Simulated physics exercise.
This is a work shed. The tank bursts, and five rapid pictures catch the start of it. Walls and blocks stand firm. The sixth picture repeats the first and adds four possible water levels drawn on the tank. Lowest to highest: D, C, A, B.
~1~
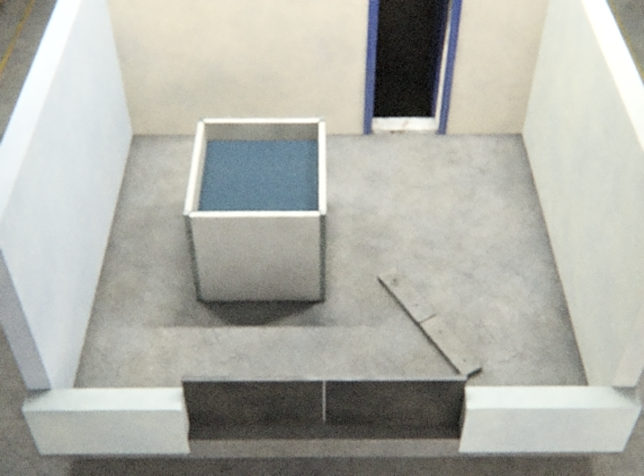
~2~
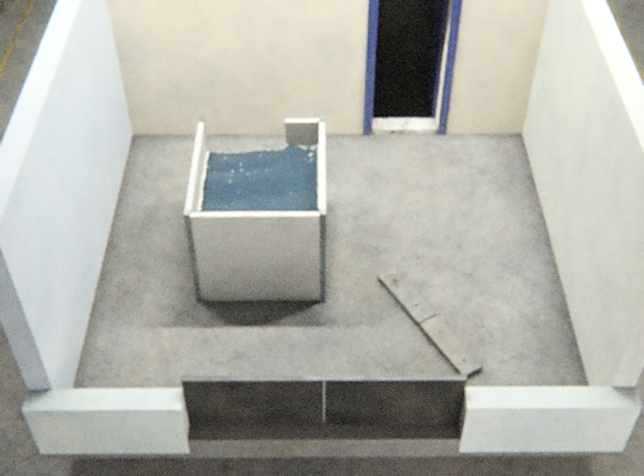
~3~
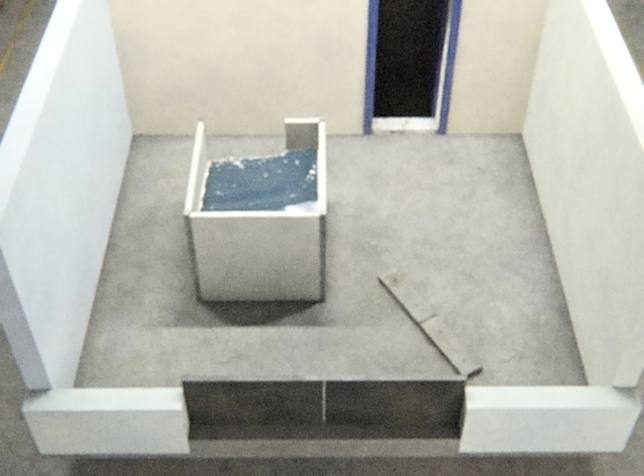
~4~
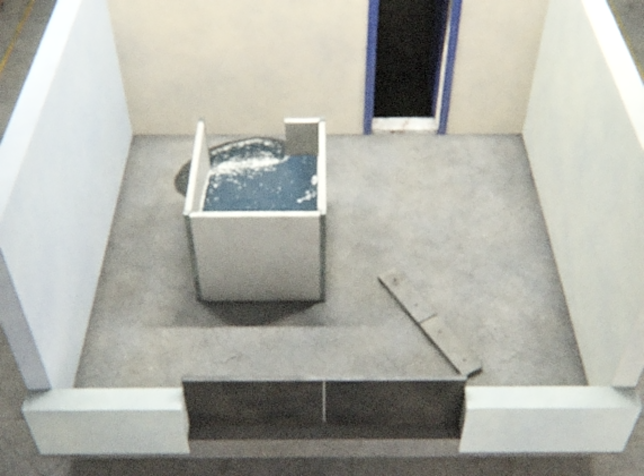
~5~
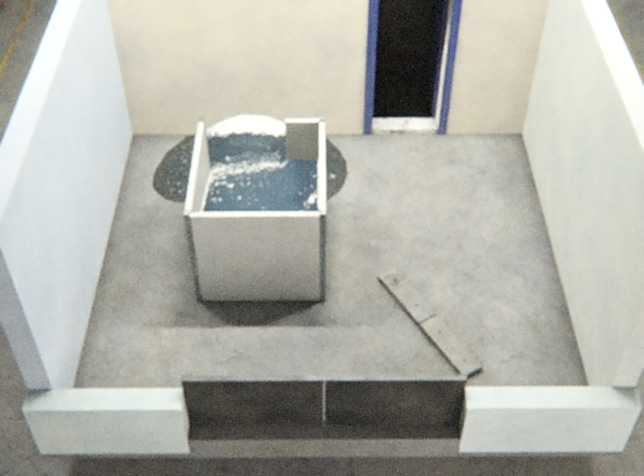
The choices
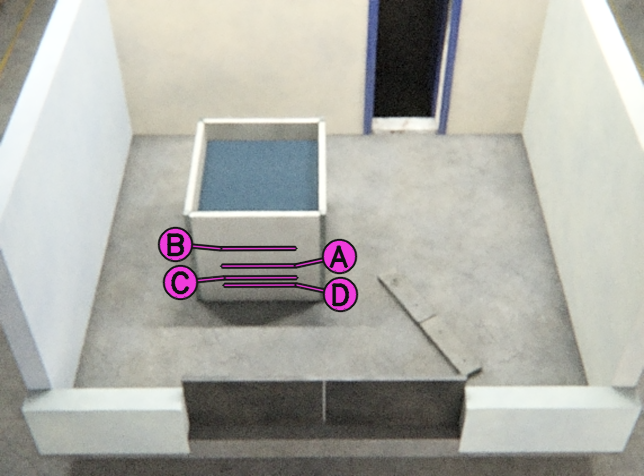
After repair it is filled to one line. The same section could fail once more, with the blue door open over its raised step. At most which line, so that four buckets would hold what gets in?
That is level B.
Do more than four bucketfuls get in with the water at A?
No, not at all.
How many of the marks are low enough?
All four.
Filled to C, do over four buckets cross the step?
No, that is safe.
On the marked copy, A at (259, 266); B at (257, 248); C at (259, 277); D at (260, 285); from the bottom up D, C, A, B.
With A, nothing gets over.
With B, a splash gets over, under a bucket.
With C, nothing gets over.
With D, nothing gets over.
